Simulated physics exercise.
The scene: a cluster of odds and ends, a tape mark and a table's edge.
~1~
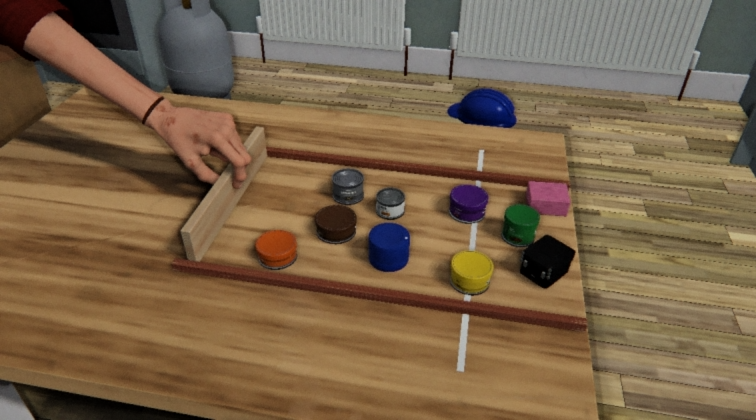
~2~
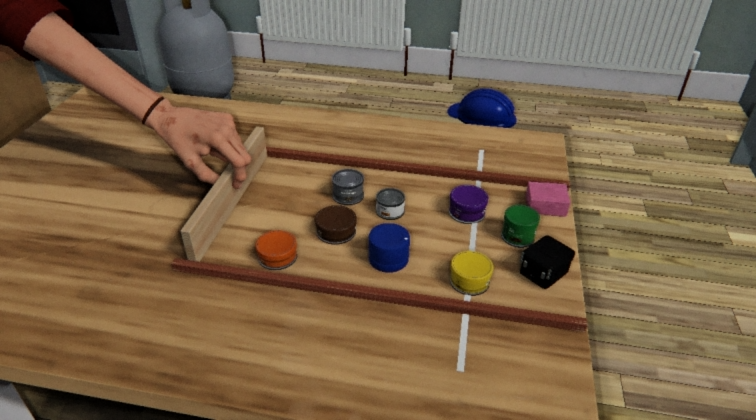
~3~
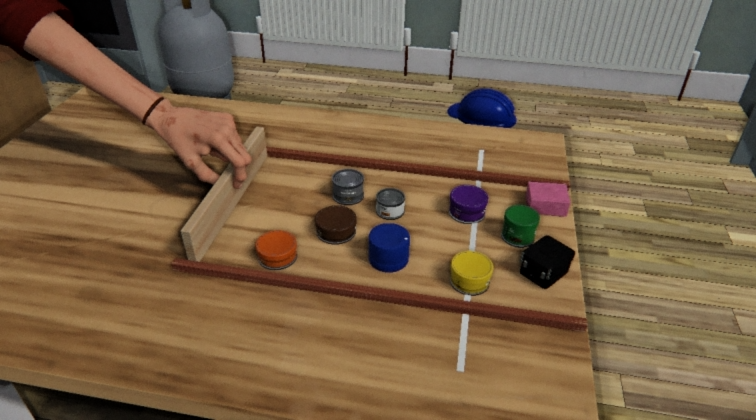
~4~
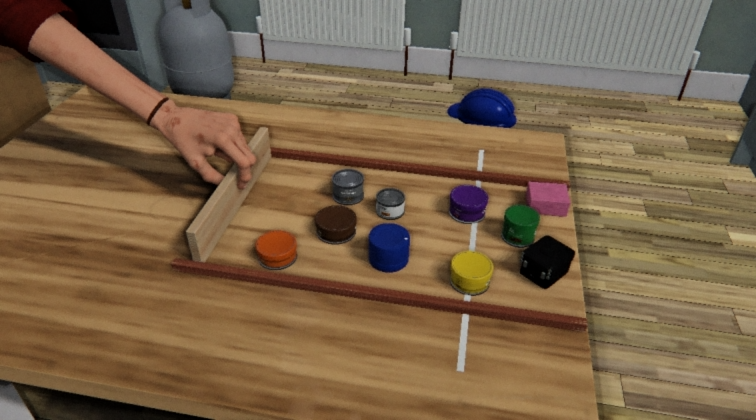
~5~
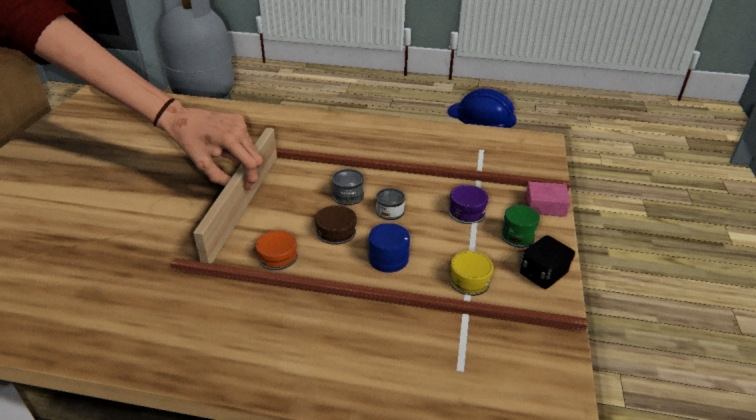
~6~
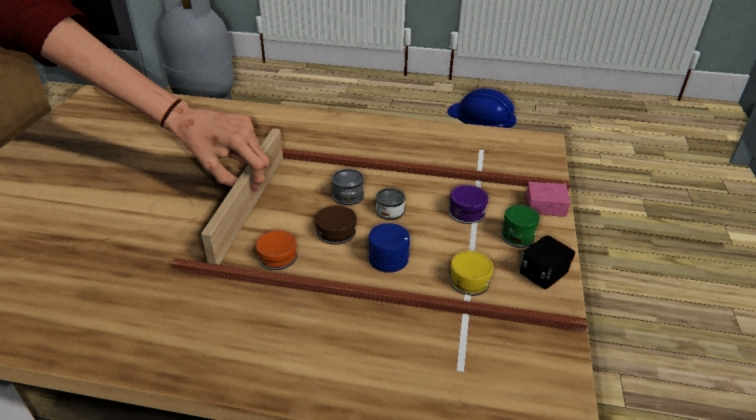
In this clip, a hand holds a wooden board upright on a table and slides it slightly to the right, toward a cluster of small colourful pots, a pink block and a black case, which all stay still.
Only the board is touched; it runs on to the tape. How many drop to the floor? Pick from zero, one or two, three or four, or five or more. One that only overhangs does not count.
In the end the number that fall off is zero.
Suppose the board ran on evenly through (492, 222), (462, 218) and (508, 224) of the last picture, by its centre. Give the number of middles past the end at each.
Place by place, 0, 0 and 1.
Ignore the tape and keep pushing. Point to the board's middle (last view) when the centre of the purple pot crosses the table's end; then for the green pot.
Its middle is around (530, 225) and around (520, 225).
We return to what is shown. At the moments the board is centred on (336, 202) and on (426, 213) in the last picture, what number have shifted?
At the one place 3, at the other 7.
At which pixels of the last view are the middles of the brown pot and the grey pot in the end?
First (494, 240), then (493, 197).
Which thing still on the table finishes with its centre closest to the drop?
The black case.
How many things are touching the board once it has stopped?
In contact: 4.
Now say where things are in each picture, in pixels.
The first picture shows pink block (547, 198); black case (547, 262); green pot (520, 226); board (230, 189); tape (473, 236).
The second picture shows black case (547, 262); blue lid (389, 247).
The third picture shows green pot (520, 226); brown pot (336, 225).
The fourth picture shows pink block (547, 199); white tin (390, 204).
The fifth picture shows black case (547, 262); yellow pot (471, 273).
The sixth picture shows pink block (547, 199); black case (547, 262); green pot (520, 226); board (248, 191); tape (473, 236).
A little later, none off yet; pink block at rest near (547, 199); black case at rest near (547, 262); green pot at rest near (520, 226).
When it is over, the number that fall off is zero.
